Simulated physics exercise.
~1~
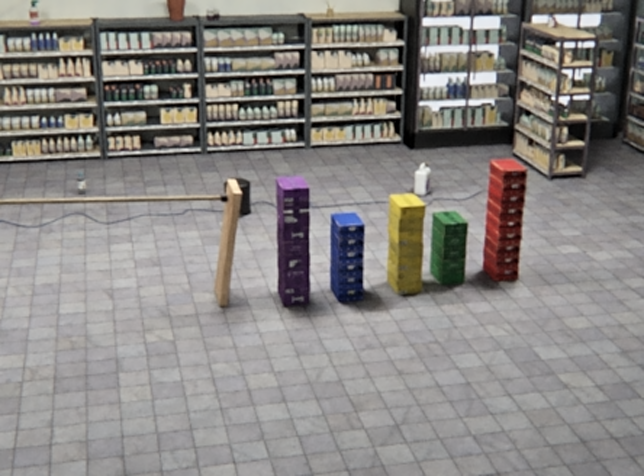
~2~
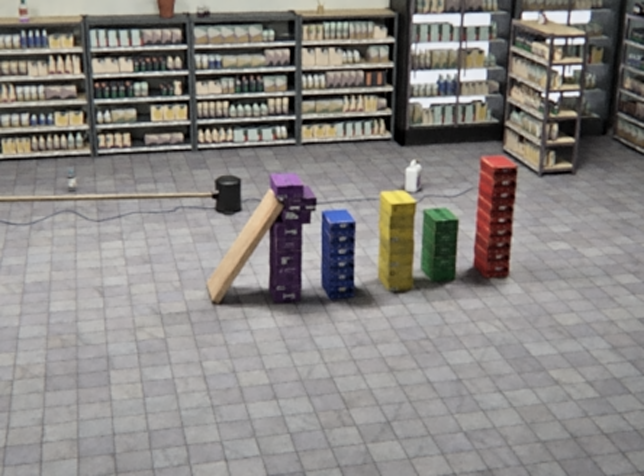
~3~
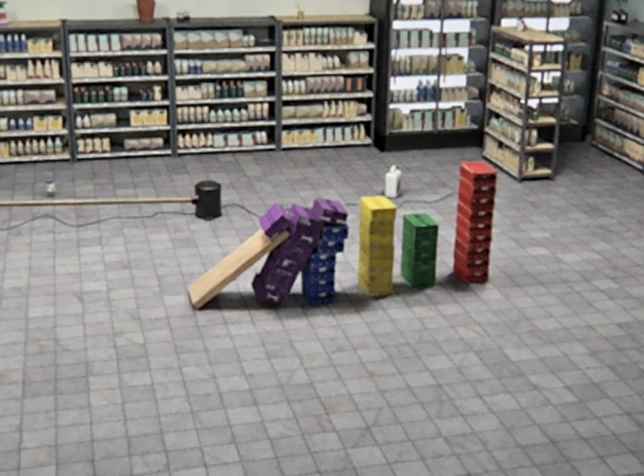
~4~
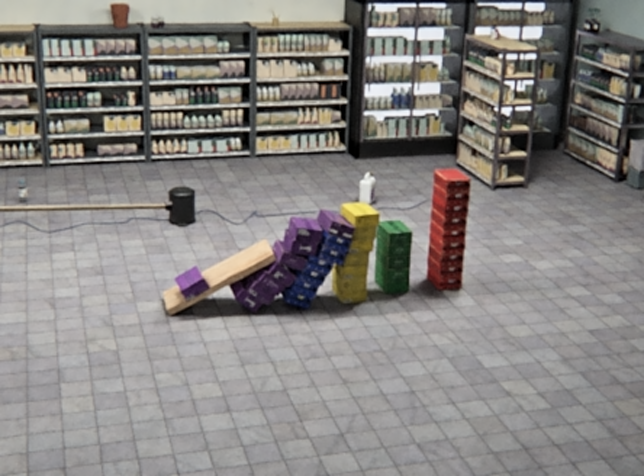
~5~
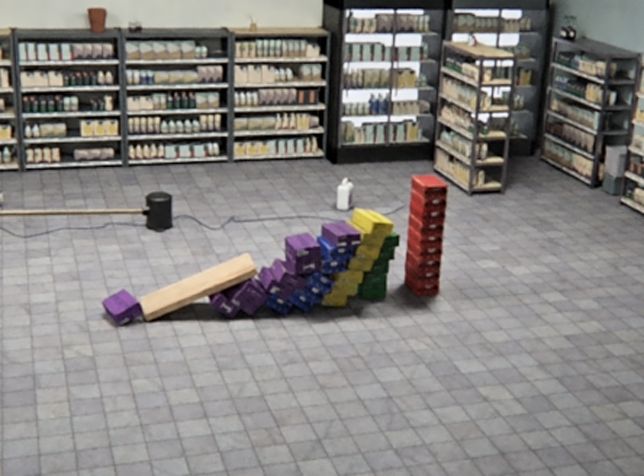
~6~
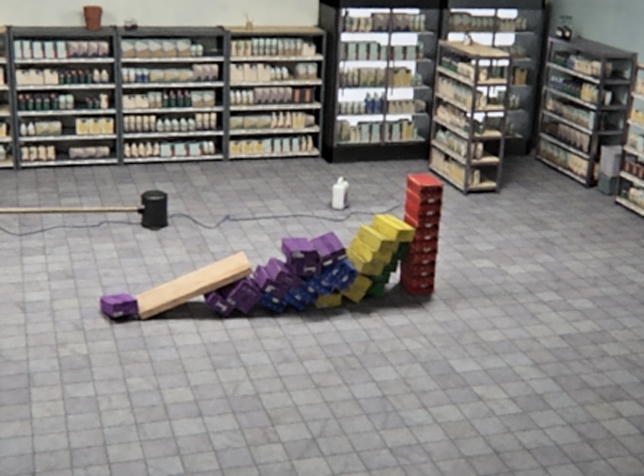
At first, a wooden board leans beside a row of five stacks of boxes, purple, blue, yellow, green and red, on a tiled shop floor. The board tips right against the purple stack, knocking its upper boxes askew. The purple stack slumps into the blue one, and its top box slides down the board to the floor at left. Blue leans into yellow, and yellow then pushes over against green. Finally, purple and blue lie in a sloping heap, yellow has toppled over green toward the red stack, and red still stands upright at the far end.
